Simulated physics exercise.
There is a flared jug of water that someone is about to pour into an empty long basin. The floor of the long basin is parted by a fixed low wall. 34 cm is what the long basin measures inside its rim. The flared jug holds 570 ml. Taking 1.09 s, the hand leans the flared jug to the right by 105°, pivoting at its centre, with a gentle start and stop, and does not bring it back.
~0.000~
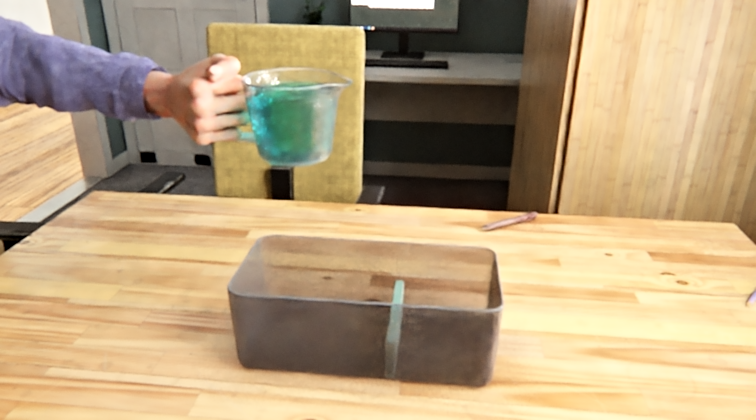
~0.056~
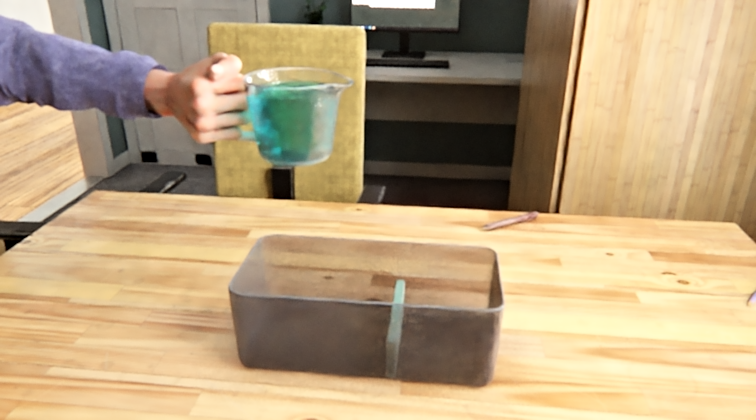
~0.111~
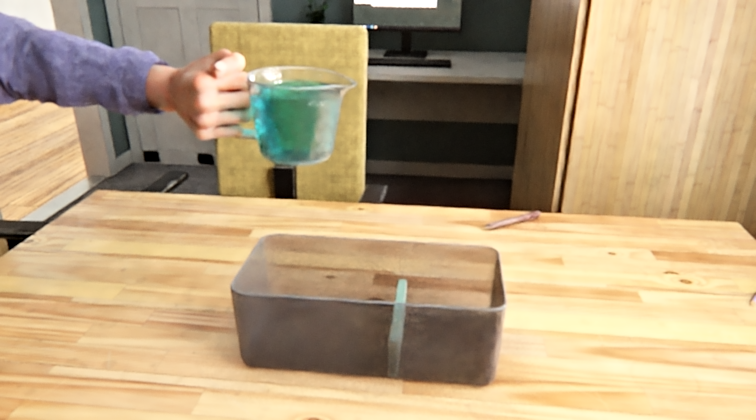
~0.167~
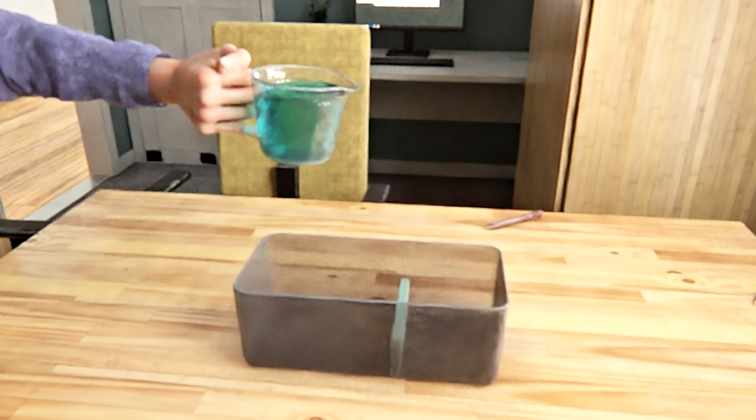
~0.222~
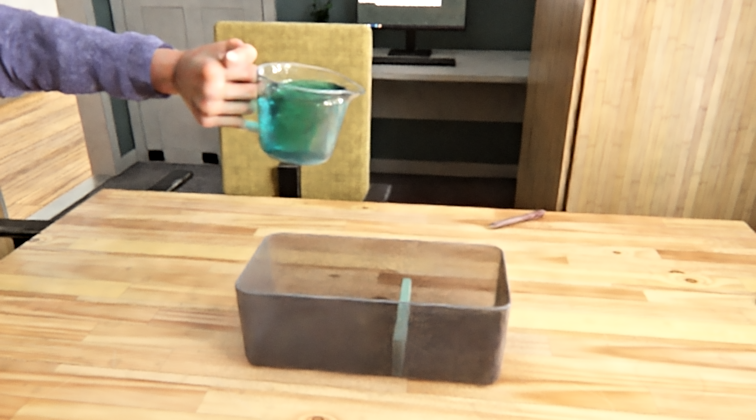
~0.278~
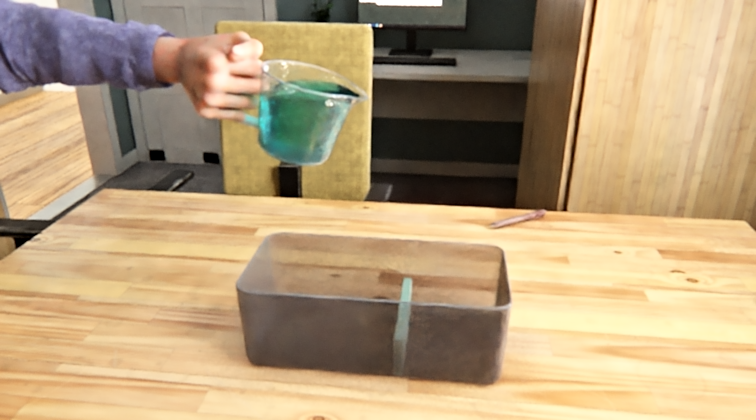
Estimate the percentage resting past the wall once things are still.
I would say roughly 73 percent.
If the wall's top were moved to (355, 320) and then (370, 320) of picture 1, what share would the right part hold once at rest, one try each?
Roughly 90 per cent, then 90 per cent.
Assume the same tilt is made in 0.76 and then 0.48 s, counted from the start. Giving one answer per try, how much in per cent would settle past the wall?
In order, 60 and 45 per cent.
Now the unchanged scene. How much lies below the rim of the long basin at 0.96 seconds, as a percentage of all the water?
Near 70 per cent of the total.
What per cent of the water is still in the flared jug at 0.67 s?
60 %.
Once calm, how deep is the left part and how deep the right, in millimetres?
Left part about 4 mm deep, right part about 22 mm deep.
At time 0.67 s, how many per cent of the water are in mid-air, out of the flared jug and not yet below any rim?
30 %.
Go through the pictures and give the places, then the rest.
In the first frame, it leans 0°; its right rim is at (352, 82); the water meets the walls at (251, 88) and (338, 91); the long basin's rim runs from (244, 262) to (499, 278); the wall's top is at (395, 310).
In the second frame, it leans 1°; its right rim is at (354, 82); the water meets the walls at (252, 87) and (340, 91).
In the third frame, it leans 3°; its right rim is at (357, 84); the water meets the walls at (255, 87) and (342, 91).
In the fourth frame, it leans 6°; its right rim is at (361, 87); the water meets the walls at (259, 87) and (347, 91).
In the fifth frame, it leans 10°; its right rim is at (365, 91); the water meets the walls at (263, 87) and (352, 92).
In the sixth frame, it leans 16°; its right rim is at (368, 98); the water meets the walls at (265, 89) and (359, 94).
After 0.67 s the tilt is 71° and 61 per cent is still to pour, 0 is left of the wall and 10 right of it.
After 0.96 s the tilt is 101° and 10 per cent is still to pour, 6 is left of the wall and 64 right of it.
After 1.26 s the tilt is 105° and 0 per cent is still to pour, 25 is left of the wall and 72 right of it.
After 1.59 s the tilt is 105° and 0 per cent is still to pour, 26 is left of the wall and 73 right of it.
In the end 26 per cent lies left of the wall, 73 right of it and 2 outside.
